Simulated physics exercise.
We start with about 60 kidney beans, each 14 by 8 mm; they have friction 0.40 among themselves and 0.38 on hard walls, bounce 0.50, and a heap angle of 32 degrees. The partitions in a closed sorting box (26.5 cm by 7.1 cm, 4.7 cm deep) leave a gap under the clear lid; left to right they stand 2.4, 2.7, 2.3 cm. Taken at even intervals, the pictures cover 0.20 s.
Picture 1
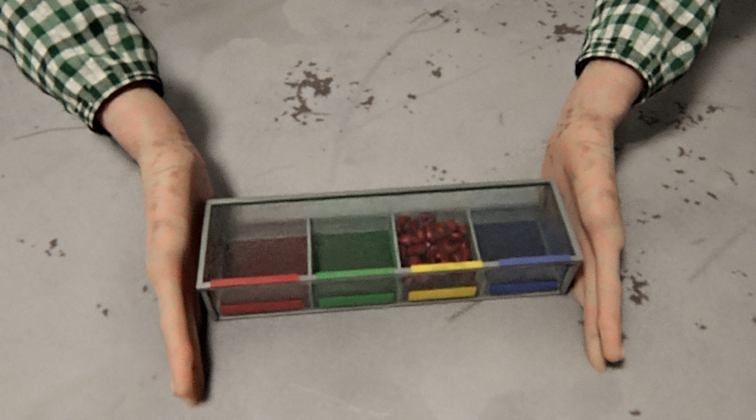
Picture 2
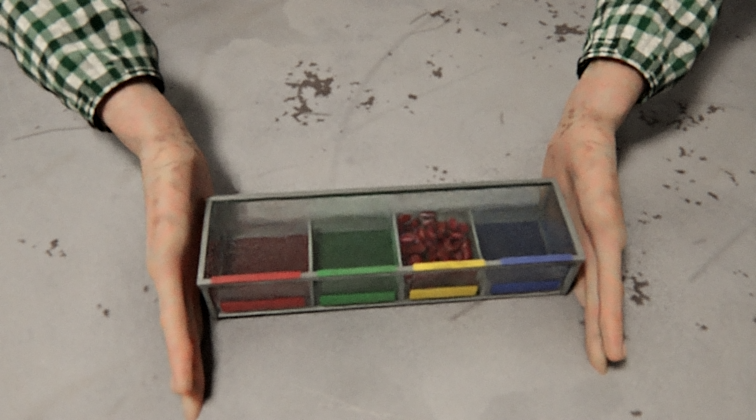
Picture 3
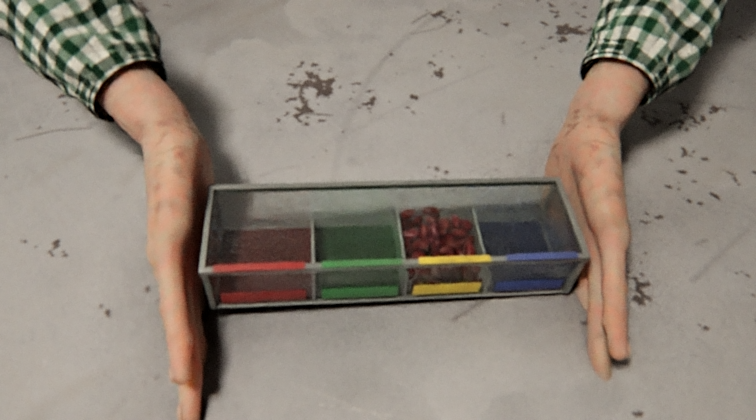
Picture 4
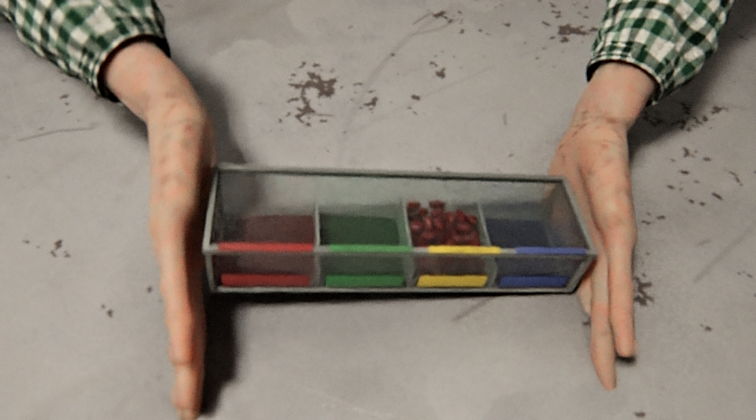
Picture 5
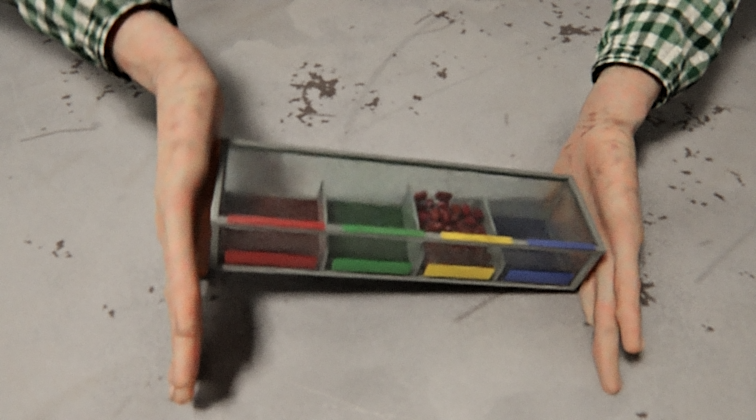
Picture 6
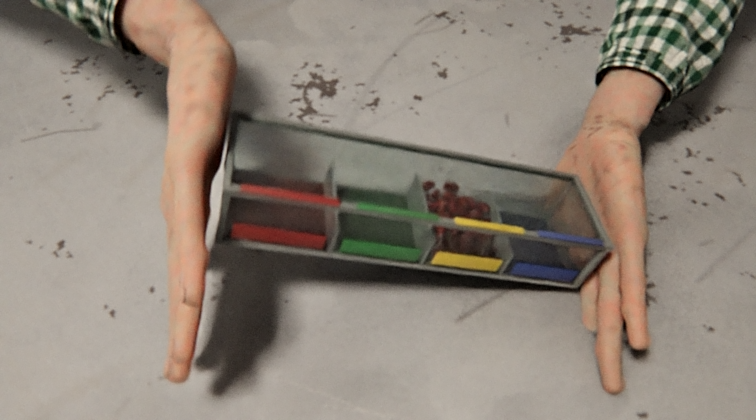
On a stained grey surface, two hands held a clear-lidded box with red, green, yellow and blue sections, then raised its left end into a rightward tilt, the dark red beans staying in the yellow section.
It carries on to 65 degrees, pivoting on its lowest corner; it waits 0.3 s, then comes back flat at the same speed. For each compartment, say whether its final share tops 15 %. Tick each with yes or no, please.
Red - no; blue - yes; green - no; yellow - yes.
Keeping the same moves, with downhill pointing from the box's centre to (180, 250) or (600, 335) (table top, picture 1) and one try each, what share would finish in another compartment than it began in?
I'd put it at roughly 25 per cent for the first tilt and roughly 30 per cent for the second.
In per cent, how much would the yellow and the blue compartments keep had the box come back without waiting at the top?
Then: Yellow 75, blue 25.
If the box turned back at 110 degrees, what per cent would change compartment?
Roughly 95 percent would.
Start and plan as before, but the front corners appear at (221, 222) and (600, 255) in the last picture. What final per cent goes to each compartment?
Red 0; blue 25; green 0; yellow 75.
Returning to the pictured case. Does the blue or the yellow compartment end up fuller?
The yellow compartment.
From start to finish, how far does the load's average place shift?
Around 2.5 centimetres.
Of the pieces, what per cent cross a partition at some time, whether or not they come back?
Roughly 25 %.
Then, 0.58 s after the last picture, tilt 65 degrees; blue 20 %, yellow 80 %.
Then, 0.97 s after the last picture, tilt 36 degrees; blue 25 %, yellow 75 %.
Then, 1.44 s after the last picture, tilt 0 degrees; blue 25 %, yellow 75 %.
In the end, red 0 %, blue 25 %, green 0 %, yellow 75 %.
